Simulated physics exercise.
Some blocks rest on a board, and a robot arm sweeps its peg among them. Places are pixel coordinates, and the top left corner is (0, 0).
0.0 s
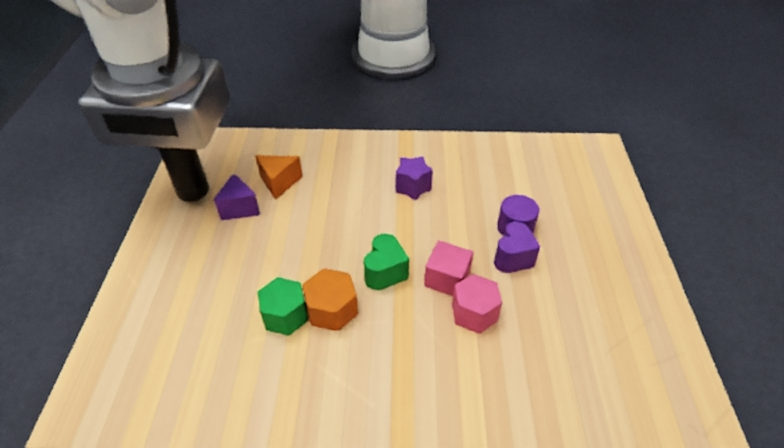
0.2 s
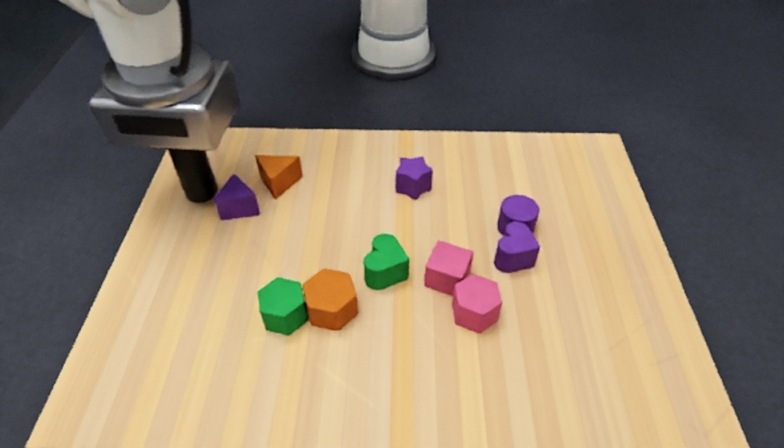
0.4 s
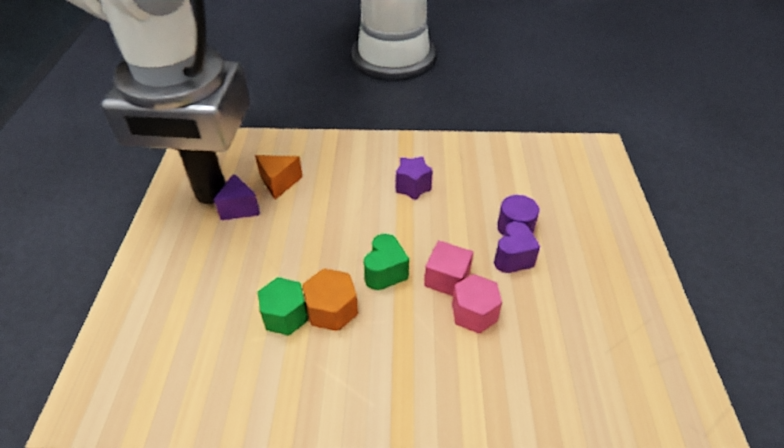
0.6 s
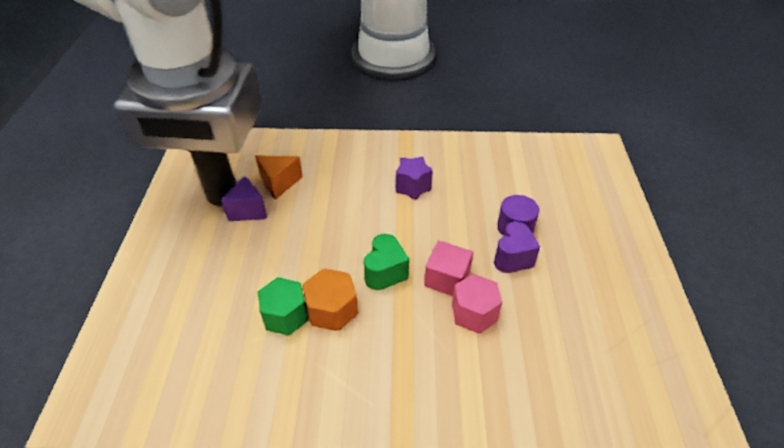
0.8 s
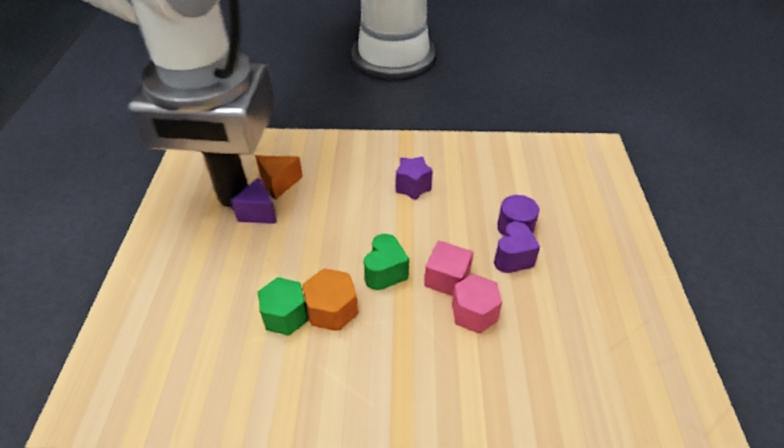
A robot arm's dark peg slides slowly right along the upper left of a pale wooden board, seen from above at an angle by a still camera. Purple and orange three-sided blocks sit near it, with green, orange, pink and other purple blocks across the middle and right. The peg meets the purple three-sided block and nudges it slightly right, turning it a little, while the others stay still.
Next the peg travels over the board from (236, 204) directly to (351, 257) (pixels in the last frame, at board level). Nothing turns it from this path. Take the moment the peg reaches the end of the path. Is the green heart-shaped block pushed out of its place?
It seems so.
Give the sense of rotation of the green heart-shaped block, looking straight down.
Clockwise rotation.
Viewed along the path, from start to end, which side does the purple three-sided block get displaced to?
It gets pushed left.
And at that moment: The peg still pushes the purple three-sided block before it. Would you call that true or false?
Verdict: True.
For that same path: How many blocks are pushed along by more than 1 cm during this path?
Total: Two.
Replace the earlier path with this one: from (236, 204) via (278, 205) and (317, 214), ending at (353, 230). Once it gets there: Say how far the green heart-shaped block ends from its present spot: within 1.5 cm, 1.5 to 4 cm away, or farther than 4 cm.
Overall it shifts less than 1.5 cm.
The first path, step by step. One third of the way, peg at (270, 214); purple three-sided block at (293, 210).
Two thirds of the way, peg at (310, 232); purple three-sided block at (336, 227), turned 20° anticlockwise.
At the end, peg at (351, 250); purple three-sided block at (382, 237), turned 30° anticlockwise; orange three-sided block in place; green heart-shaped block at (402, 257), turned 45° clockwise.
